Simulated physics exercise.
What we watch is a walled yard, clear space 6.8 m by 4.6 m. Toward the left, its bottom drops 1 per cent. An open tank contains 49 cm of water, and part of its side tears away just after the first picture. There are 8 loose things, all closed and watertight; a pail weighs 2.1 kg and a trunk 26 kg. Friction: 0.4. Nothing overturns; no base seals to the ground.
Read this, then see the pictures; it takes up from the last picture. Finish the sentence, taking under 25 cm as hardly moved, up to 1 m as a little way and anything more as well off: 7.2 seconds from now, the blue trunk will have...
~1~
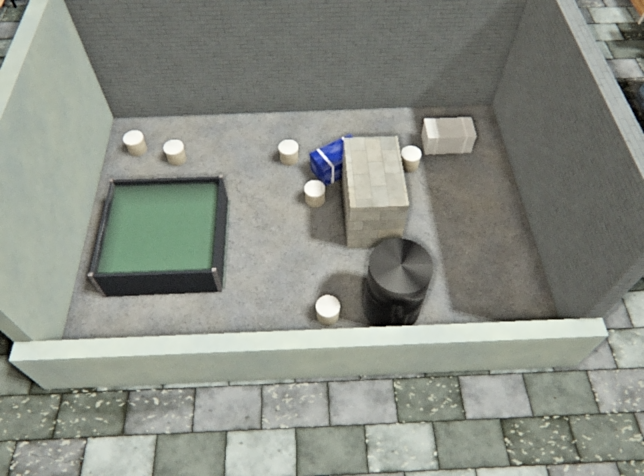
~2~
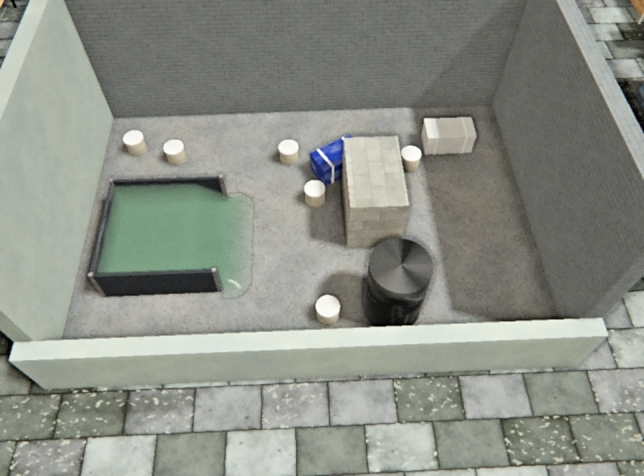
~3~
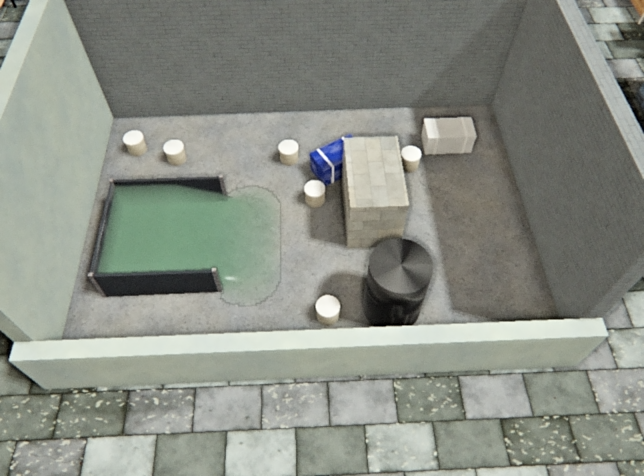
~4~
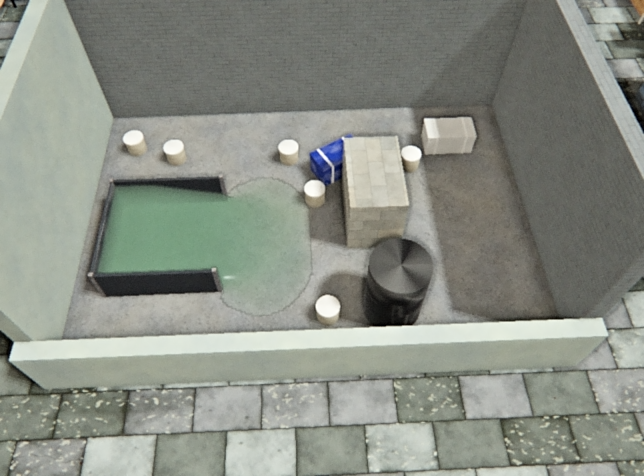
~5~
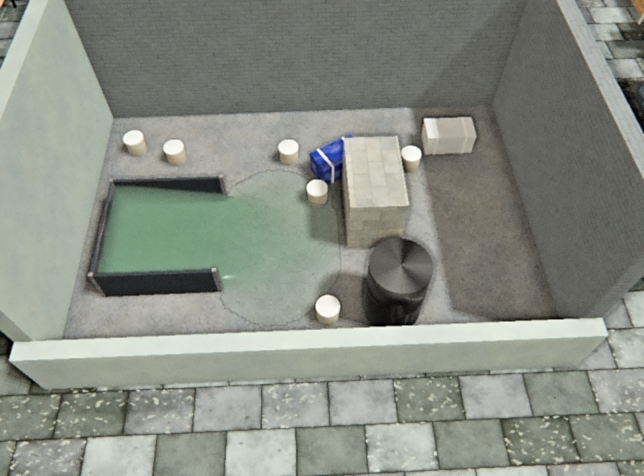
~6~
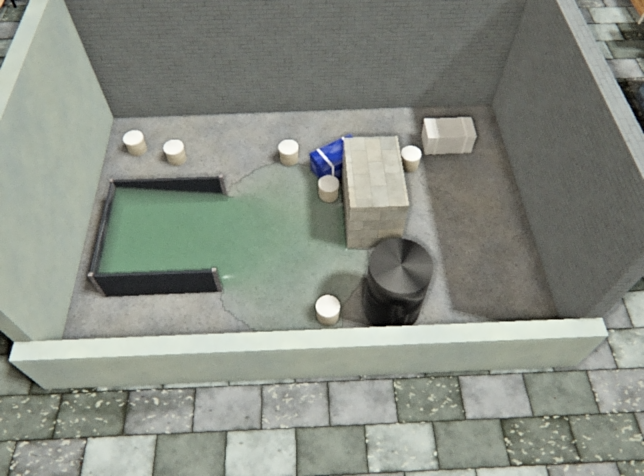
The blue trunk will have travelled well off.
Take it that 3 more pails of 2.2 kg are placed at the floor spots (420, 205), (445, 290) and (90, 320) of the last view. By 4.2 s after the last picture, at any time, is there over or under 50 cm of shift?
The first one ends up inside that, the second beyond that, the third inside that.
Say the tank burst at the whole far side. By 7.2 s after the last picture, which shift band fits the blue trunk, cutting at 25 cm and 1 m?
So the blue trunk keeps its position.
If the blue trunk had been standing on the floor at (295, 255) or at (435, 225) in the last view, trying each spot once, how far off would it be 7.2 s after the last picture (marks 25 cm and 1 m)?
I'd say it lands far off on the first try and it does not really move on the second.
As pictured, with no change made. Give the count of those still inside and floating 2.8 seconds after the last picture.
I get 3.
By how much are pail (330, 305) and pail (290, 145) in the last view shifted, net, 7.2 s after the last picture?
In that order: 40 cm, 200 cm.
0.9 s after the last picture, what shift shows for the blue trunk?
Close to 30 cm.
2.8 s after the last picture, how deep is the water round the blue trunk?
Around 7 cm.
Then, 0.9 s after the last picture the blue trunk is near (342, 140), 0.3 m from its start, aground; 2 afloat.
Then, 2.8 s after the last picture the blue trunk is near (412, 101), 1.8 m from its start, aground; 3 afloat.
Then, 4.8 s after the last picture the blue trunk is near (449, 104), 2.2 m from its start, aground; 3 afloat.
Then, 7.2 s after the last picture the blue trunk is near (440, 105), 2.1 m from its start, aground; 6 afloat.
